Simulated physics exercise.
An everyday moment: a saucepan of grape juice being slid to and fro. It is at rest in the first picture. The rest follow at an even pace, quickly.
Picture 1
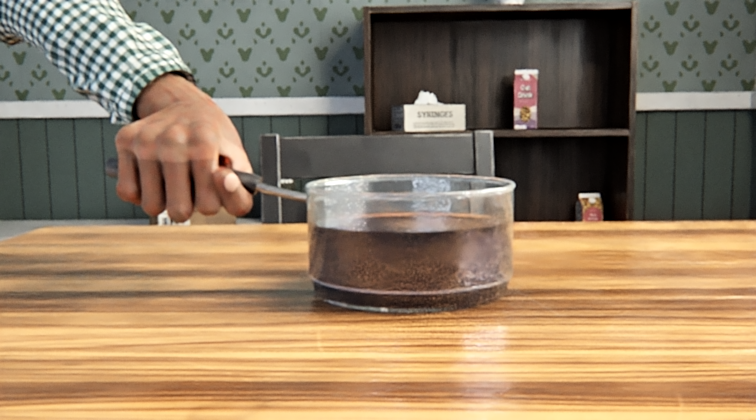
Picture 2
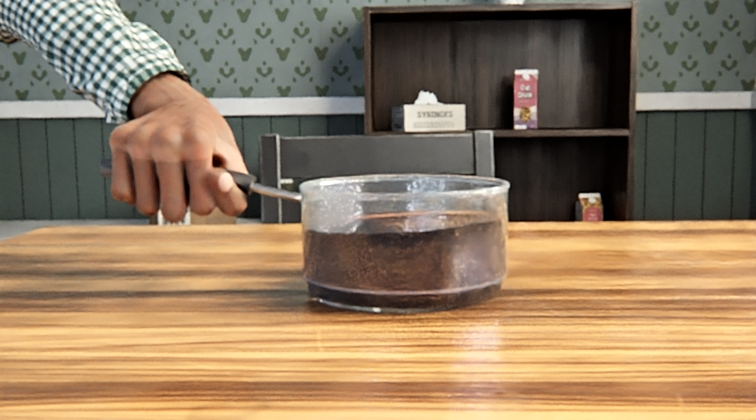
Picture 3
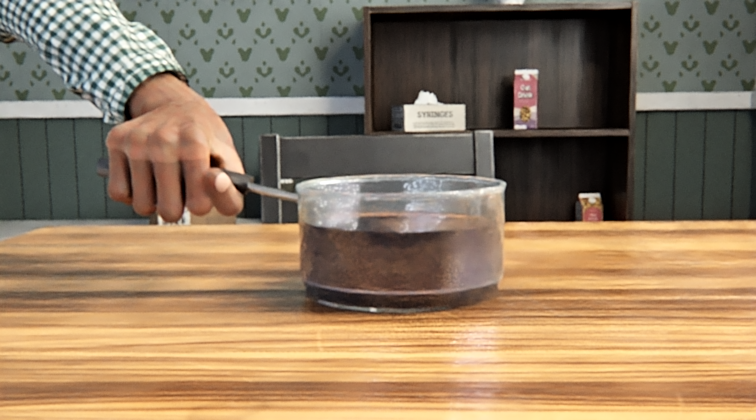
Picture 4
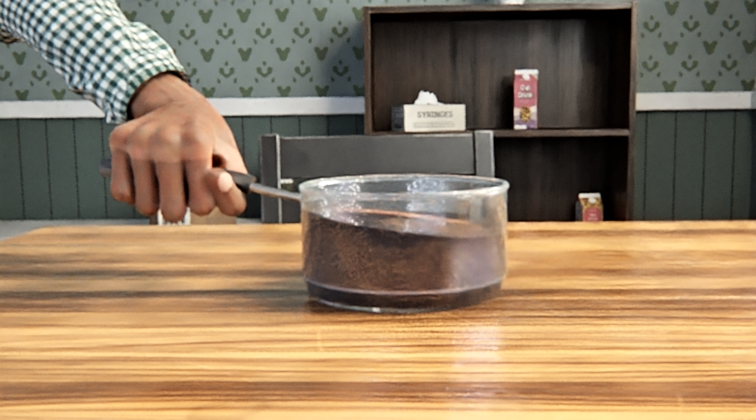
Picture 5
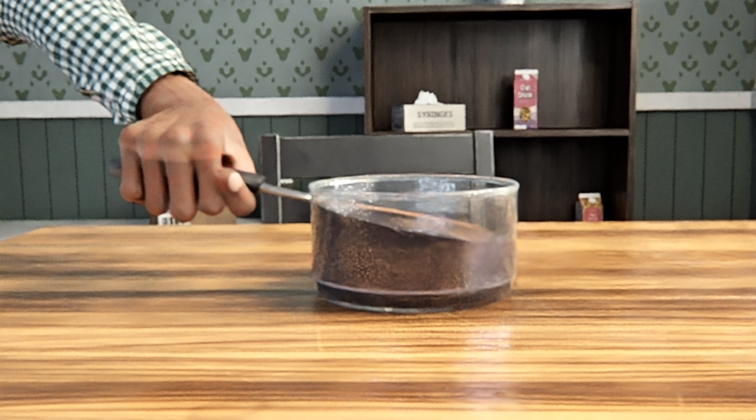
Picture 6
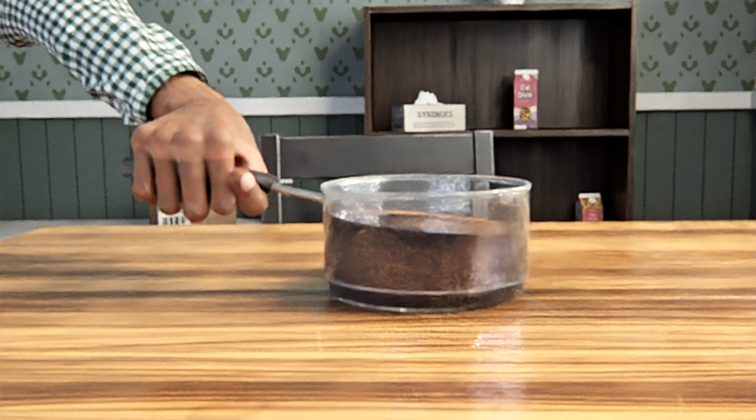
A glass saucepan of dark liquid, gripped at its handle by a hand in a checked sleeve, slides slightly left across a wooden table, then moves back right as the liquid sloshes and rises toward its left side.
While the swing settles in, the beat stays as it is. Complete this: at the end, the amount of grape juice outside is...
At the end, the amount outside is more than zero.
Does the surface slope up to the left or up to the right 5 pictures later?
Clearly the left margin.
Next, the highest wave so far goes over the rim.
Finally, the highest wave so far goes over the rim; some is on the top.
